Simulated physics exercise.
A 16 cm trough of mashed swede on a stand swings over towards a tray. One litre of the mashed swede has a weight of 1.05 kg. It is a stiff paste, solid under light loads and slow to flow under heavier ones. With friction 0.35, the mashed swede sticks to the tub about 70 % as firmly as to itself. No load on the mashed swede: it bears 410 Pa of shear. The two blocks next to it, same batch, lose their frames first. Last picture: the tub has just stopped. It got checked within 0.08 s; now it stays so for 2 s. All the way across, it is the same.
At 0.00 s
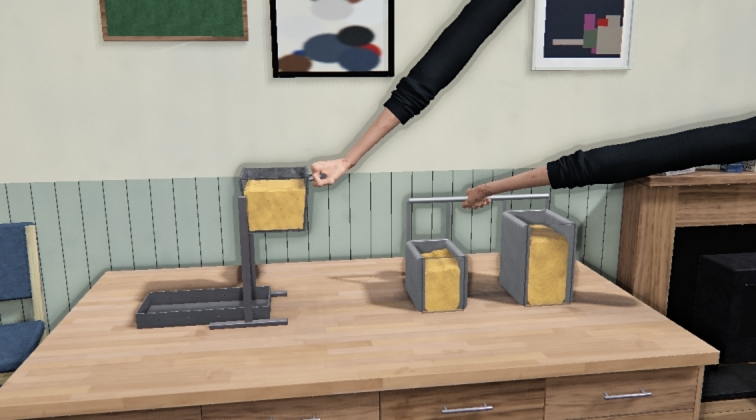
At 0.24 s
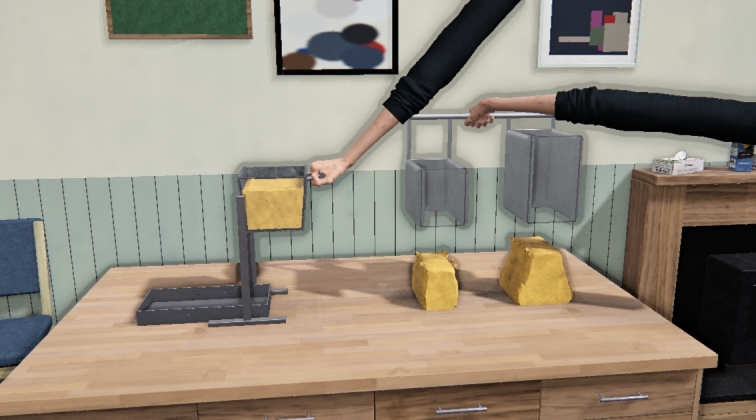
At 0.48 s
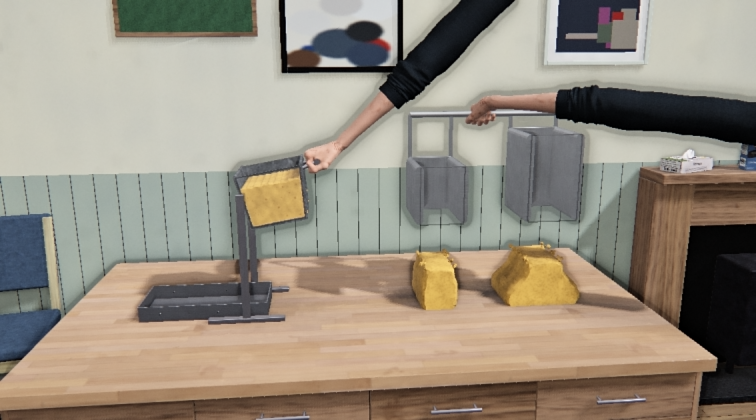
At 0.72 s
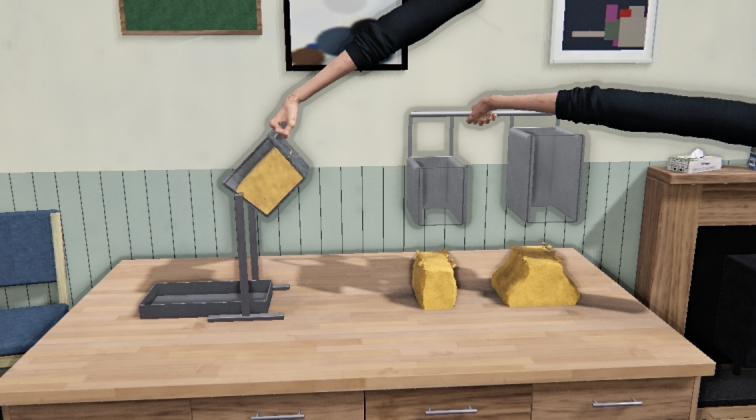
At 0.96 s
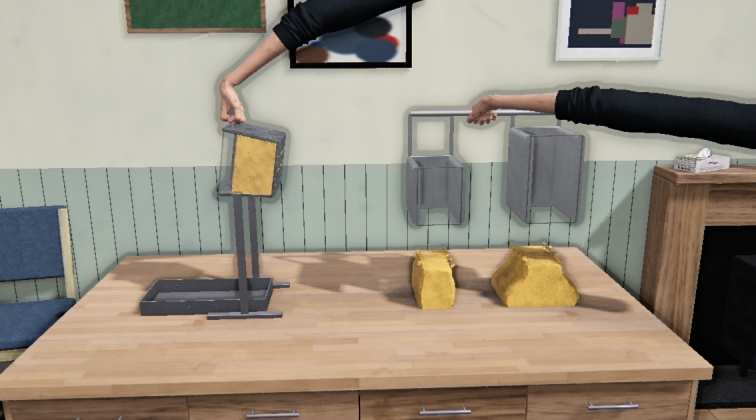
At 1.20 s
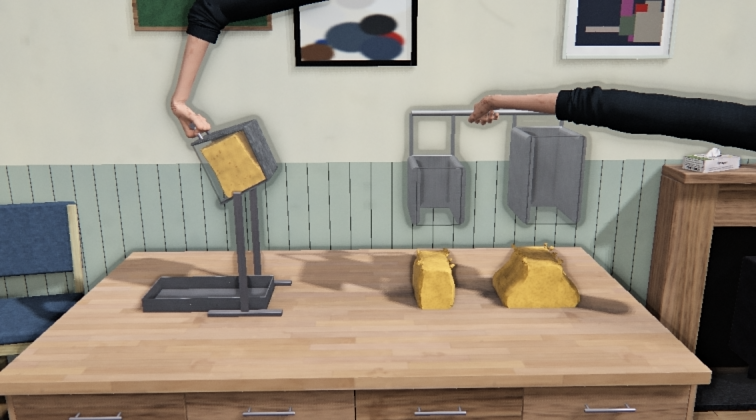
Two arms worked over a table, one lifting a pair of open boxes off two yellow blocks, the larger of which slumped, before the other swung a tub of yellow mash over leftward on its stand.
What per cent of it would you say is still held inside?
Near 0 percent is still held inside.
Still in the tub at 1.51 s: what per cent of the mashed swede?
It's something like 0 % of the original load.
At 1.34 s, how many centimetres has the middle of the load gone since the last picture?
The shift is near 8 cm.
By 1.34 s, the tub is at 112 degrees and holds 65 %.
By 1.51 s, the tub is at 112 degrees and holds 0 %.
By 1.68 s, the tub is at 112 degrees and holds 0 %.
By 1.85 s, the tub is at 112 degrees and holds 0 %.
By 3.20 s, at the end, the tub is at 112 degrees and holds 0 %.
